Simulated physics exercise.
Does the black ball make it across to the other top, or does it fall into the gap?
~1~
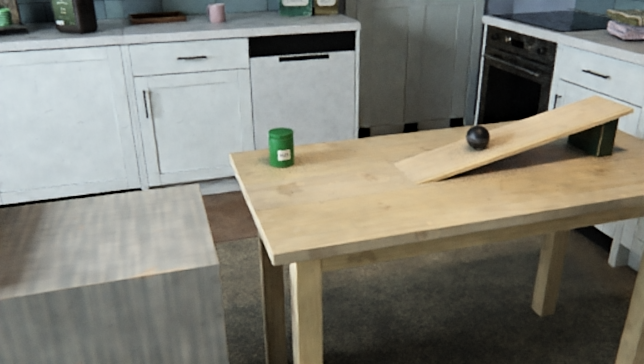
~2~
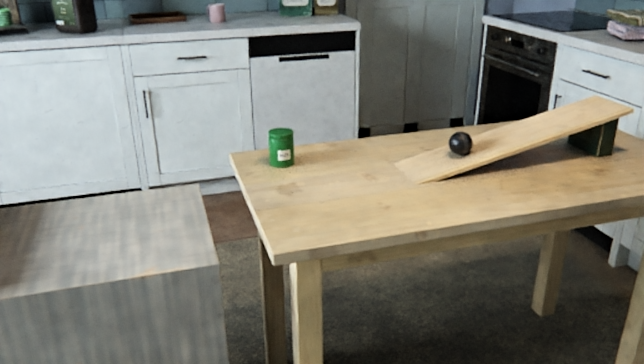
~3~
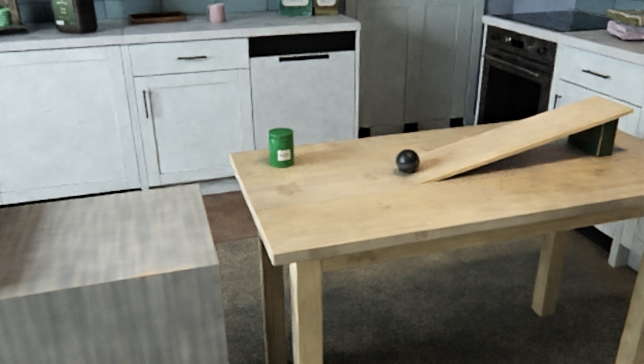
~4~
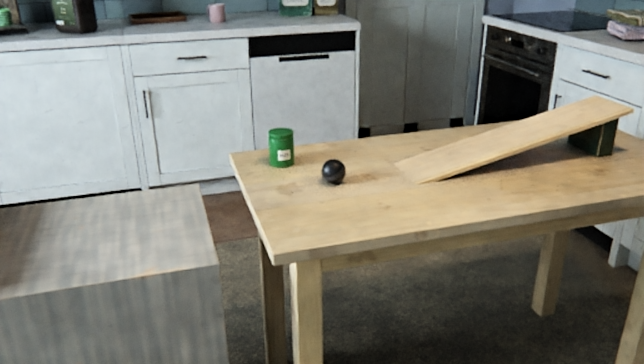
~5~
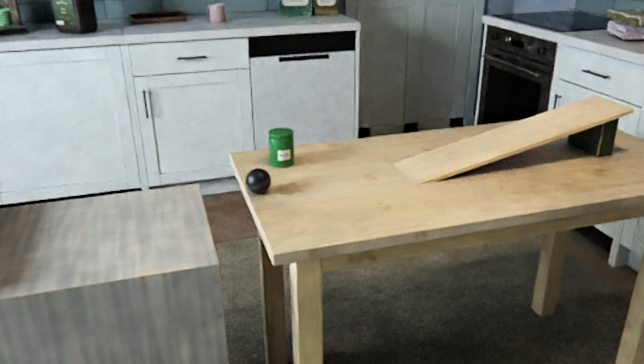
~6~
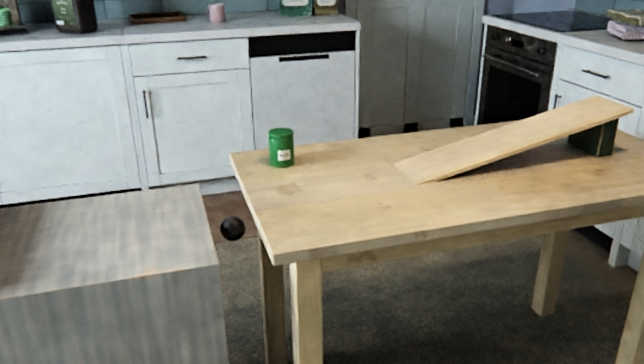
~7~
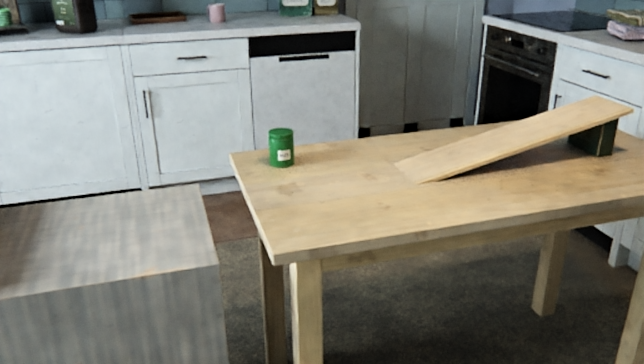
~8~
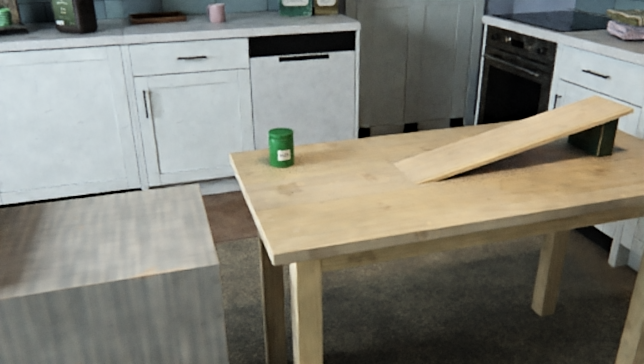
It falls into the gap. The ball rolls off the table's left edge, drops short of the other top and goes out of sight.
